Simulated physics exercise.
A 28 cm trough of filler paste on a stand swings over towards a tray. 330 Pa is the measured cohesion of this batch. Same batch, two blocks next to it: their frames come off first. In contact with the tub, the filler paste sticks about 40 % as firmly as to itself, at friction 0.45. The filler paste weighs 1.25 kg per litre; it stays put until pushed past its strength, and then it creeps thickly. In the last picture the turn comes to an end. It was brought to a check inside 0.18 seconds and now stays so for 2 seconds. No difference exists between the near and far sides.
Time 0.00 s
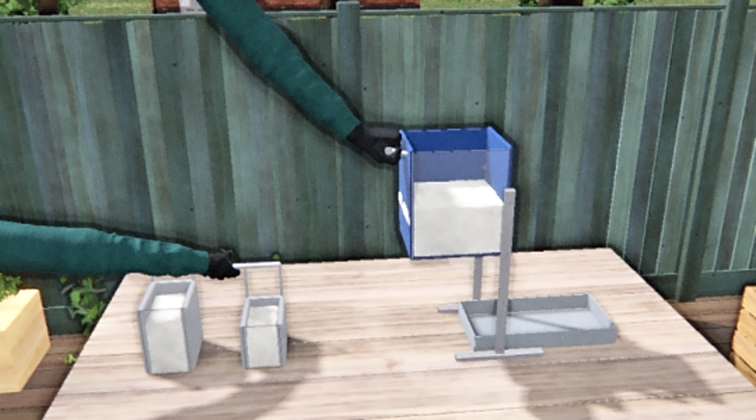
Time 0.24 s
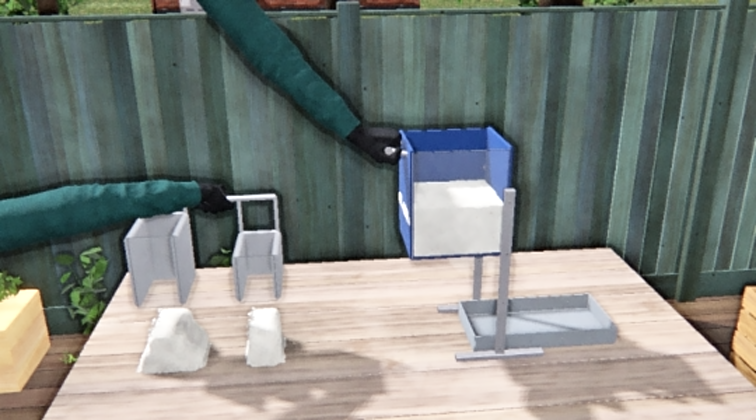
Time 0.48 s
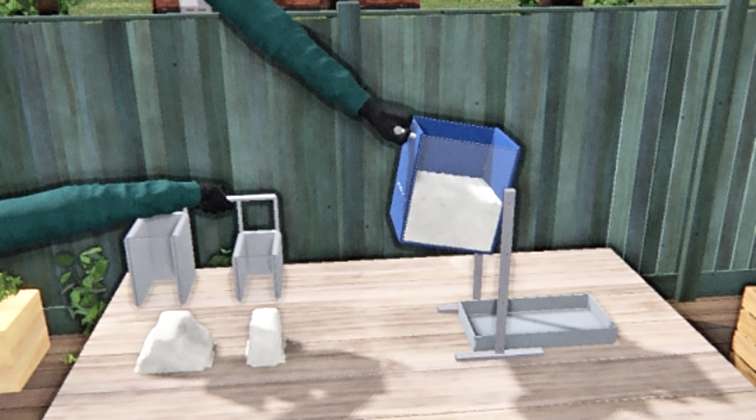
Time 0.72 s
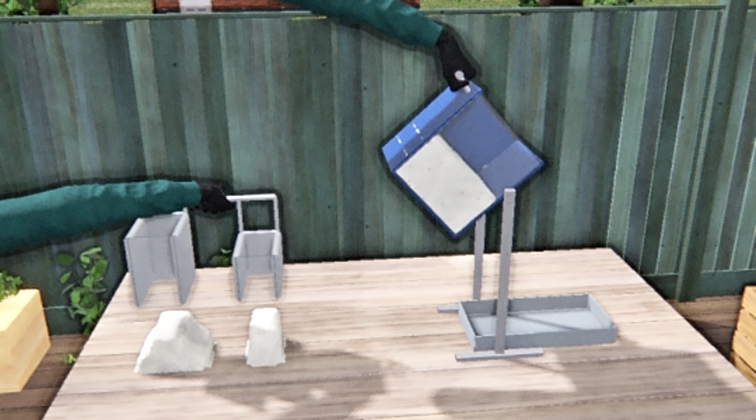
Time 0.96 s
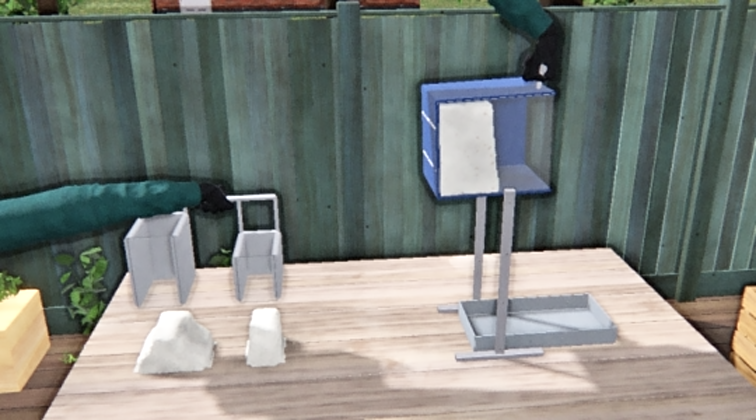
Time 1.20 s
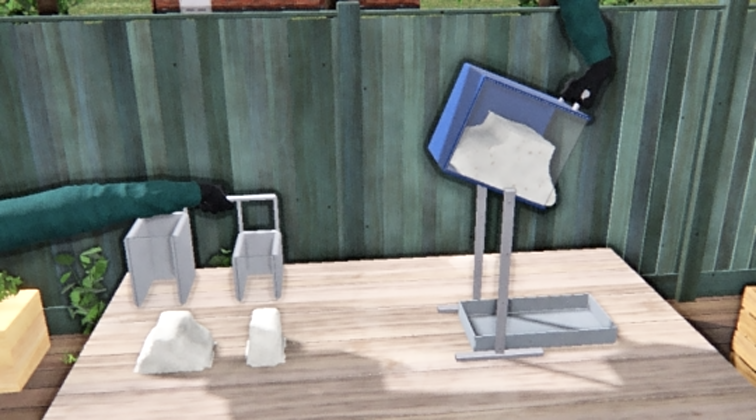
Gloved hands lifting two grey moulds off pale blocks that slump slightly, then turning a blue trough of paste clockwise above a tray.
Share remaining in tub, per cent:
Near 0 percent.
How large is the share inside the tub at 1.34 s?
It comes to about 50 percent of the start.
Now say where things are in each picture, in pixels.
Handle-side rim at (414, 152), tilt 0 degrees; top of the filler paste at (420, 208); blocks stand 16 cm, 10 cm (left to right), in the first picture.
Handle-side rim at (414, 152), tilt 0 degrees; top of the filler paste at (420, 208); blocks stand 12 cm, 9.9 cm (left to right), in the second picture.
Handle-side rim at (424, 135), tilt 11 degrees; top of the filler paste at (419, 194); blocks stand 11 cm, 9.9 cm (left to right), in the third picture.
Handle-side rim at (482, 93), tilt 48 degrees; top of the filler paste at (434, 139); blocks stand 11 cm, 9.9 cm (left to right), in the fourth picture.
Handle-side rim at (554, 96), tilt 88 degrees; top of the filler paste at (487, 106); blocks stand 11 cm, 9.9 cm (left to right), in the fifth picture.
Handle-side rim at (588, 121), tilt 112 degrees; top of the filler paste at (511, 132); blocks stand 11 cm, 9.9 cm (left to right), in the sixth picture.
After 1.34 s, the tub is at 112 degrees and holds 51 %.
After 1.51 s, the tub is at 112 degrees and holds 20 %.
After 1.68 s, the tub is at 112 degrees and holds 0 %.
After 1.85 s, the tub is at 112 degrees and holds 0 %.
After 3.20 s, at the end, the tub is at 112 degrees and holds 0 %.
